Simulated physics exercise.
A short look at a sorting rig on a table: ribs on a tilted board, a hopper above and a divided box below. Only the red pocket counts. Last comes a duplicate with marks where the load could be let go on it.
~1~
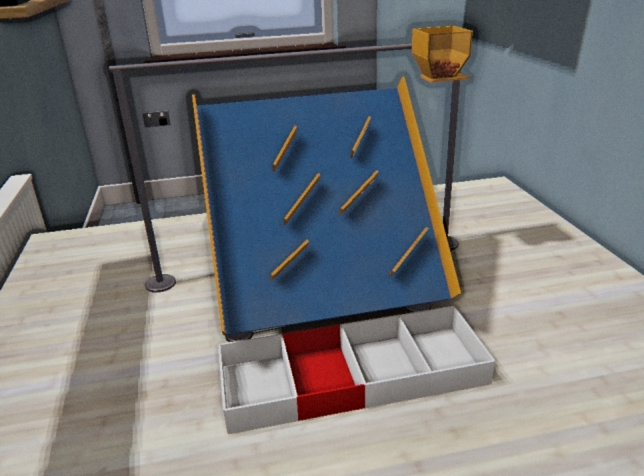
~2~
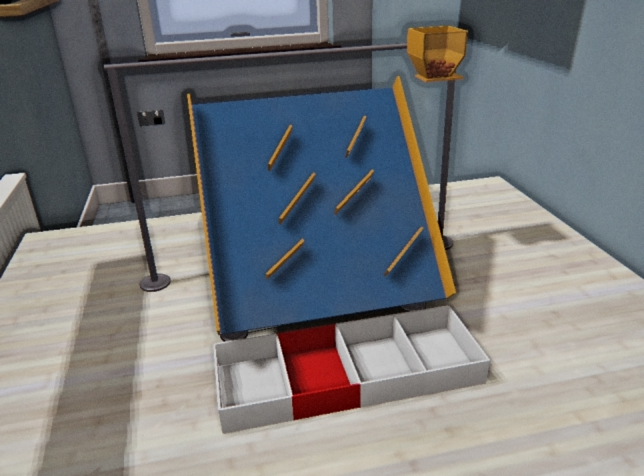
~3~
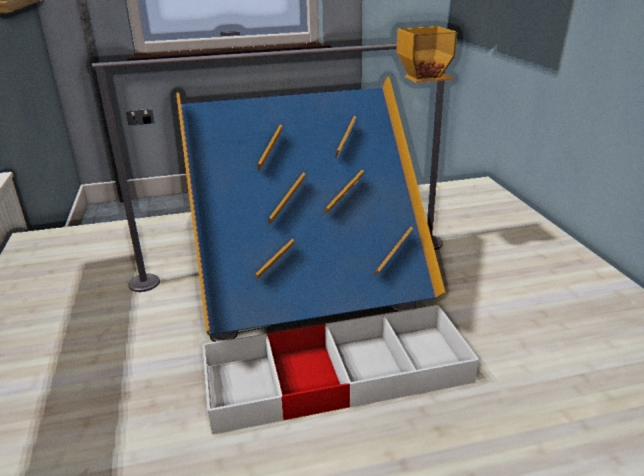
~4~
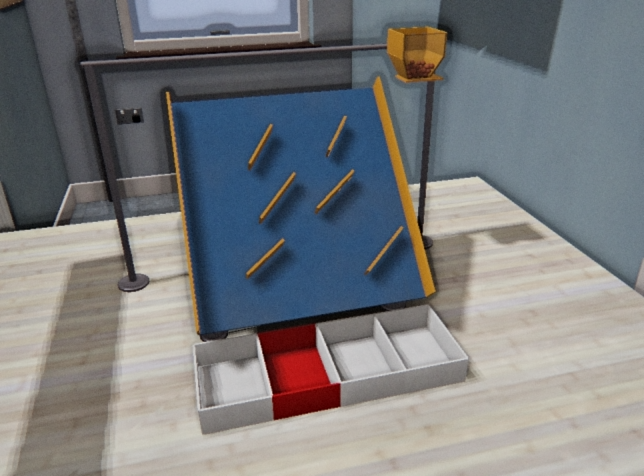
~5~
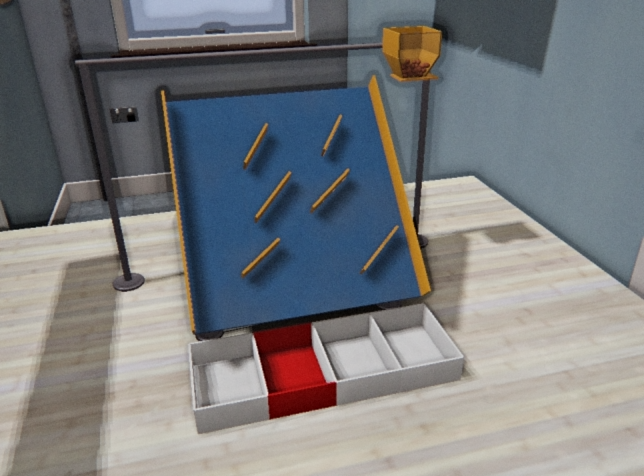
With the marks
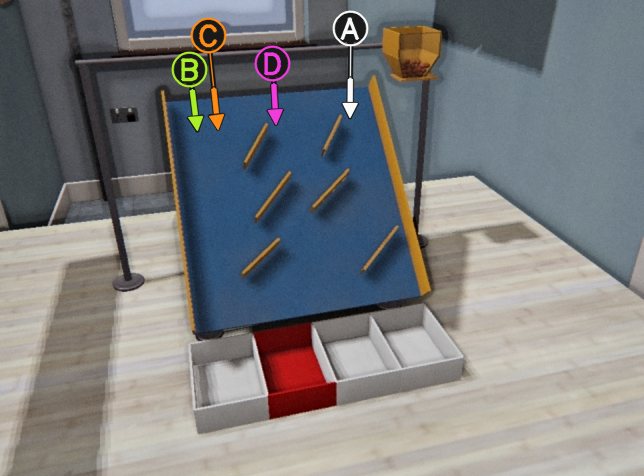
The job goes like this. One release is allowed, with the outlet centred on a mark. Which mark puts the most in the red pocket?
It is D.
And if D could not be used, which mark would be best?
It is A.
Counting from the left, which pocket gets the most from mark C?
The first from the left.
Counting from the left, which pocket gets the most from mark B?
The first.
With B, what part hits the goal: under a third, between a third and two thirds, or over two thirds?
Under a third.
On the marked copy, mark A meets the board at (350, 112); mark B meets the board at (196, 125); mark C meets the board at (217, 124); mark D meets the board at (275, 119).
With A, about a tenth in the red pocket, the larger part in other pockets, about a tenth outside the box.
With B, not one piece in the red pocket, almost all in other pockets, about a tenth outside the box.
With C, just a few in the red pocket, almost all in other pockets, about a tenth outside the box.
With D, roughly half in the red pocket, roughly half in other pockets.
